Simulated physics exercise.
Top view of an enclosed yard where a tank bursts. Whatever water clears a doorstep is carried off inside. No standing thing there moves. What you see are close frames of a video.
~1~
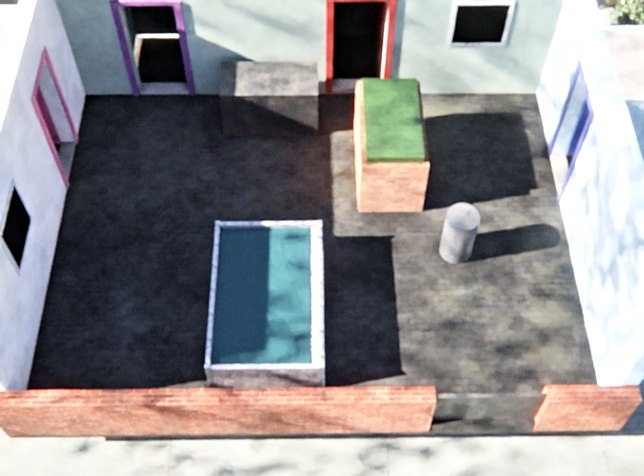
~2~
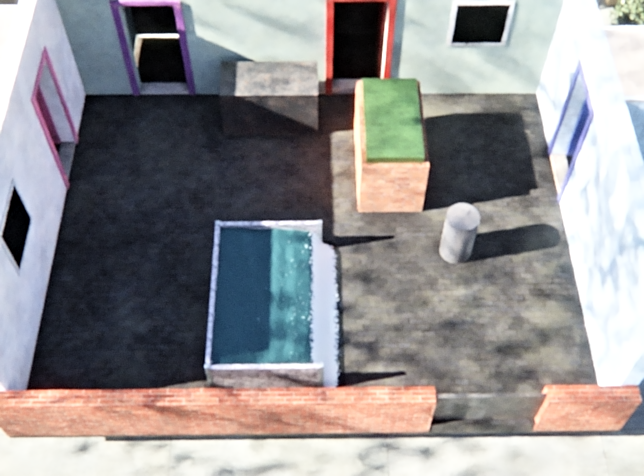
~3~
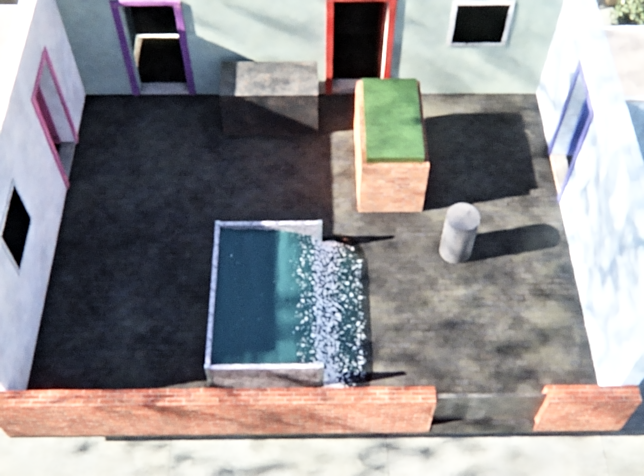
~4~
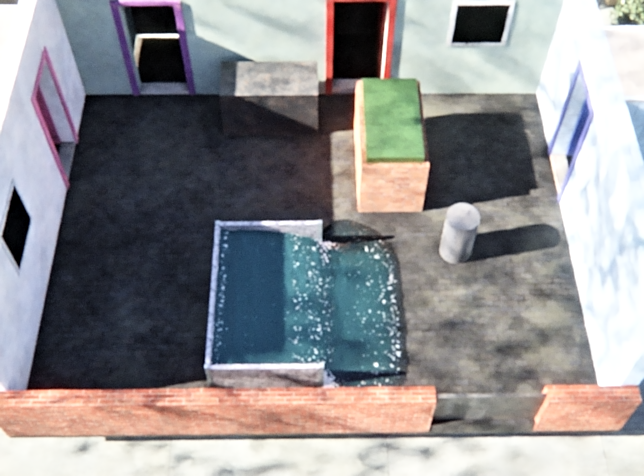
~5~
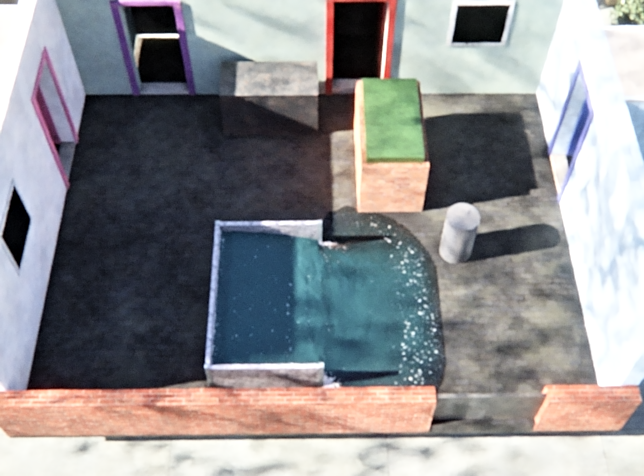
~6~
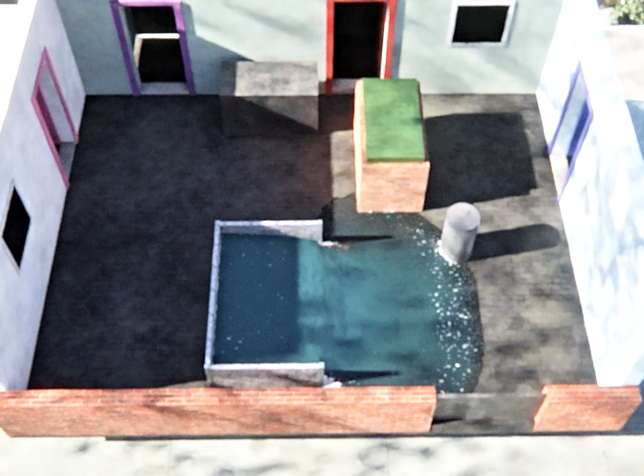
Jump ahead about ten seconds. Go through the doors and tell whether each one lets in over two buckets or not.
In the end the red door gets two buckets or less inside. The blue door gets more than two buckets inside. The purple door gets two buckets or less inside. The pink door gets two buckets or less inside.
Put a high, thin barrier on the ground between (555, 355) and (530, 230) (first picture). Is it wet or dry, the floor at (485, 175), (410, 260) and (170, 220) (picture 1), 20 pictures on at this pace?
Results in sequence: Swamped / swamped / bone-dry.
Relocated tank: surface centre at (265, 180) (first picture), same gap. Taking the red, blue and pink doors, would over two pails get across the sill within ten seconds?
Door by door, the red door crosses the threshold, the blue door crosses the threshold, and the pink door remains beneath it.
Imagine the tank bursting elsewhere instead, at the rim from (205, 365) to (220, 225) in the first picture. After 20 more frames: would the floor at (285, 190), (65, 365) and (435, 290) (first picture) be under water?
One by one: Unsoaked; waterlogged; unsoaked.
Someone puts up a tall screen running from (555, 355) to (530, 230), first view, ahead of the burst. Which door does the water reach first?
First comes the door marked blue.
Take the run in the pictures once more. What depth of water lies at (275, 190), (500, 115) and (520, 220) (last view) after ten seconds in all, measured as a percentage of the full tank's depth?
In order: 2, 12, 14 %.
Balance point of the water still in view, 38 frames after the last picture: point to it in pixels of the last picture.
I'd say near (435, 239).
A moment on, water covers 30 % of the floor; the red door not reached, the blue door not reached, the purple door not reached, the pink door not reached.
Next, water covers 35 % of the floor; the red door not reached, the blue door wet at the sill, nothing in, the purple door not reached, the pink door not reached.
Then, water covers 40 % of the floor; the red door not reached, the blue door over two buckets in, the purple door not reached, the pink door not reached.
Later, water covers 50 % of the floor; the red door wet at the sill, nothing in, the blue door over two buckets in, the purple door not reached, the pink door not reached.
In the end, water covers 75 % of the floor; the red door wet at the sill, nothing in, the blue door over two buckets in, the purple door wet at the sill, nothing in, the pink door wet at the sill, nothing in.
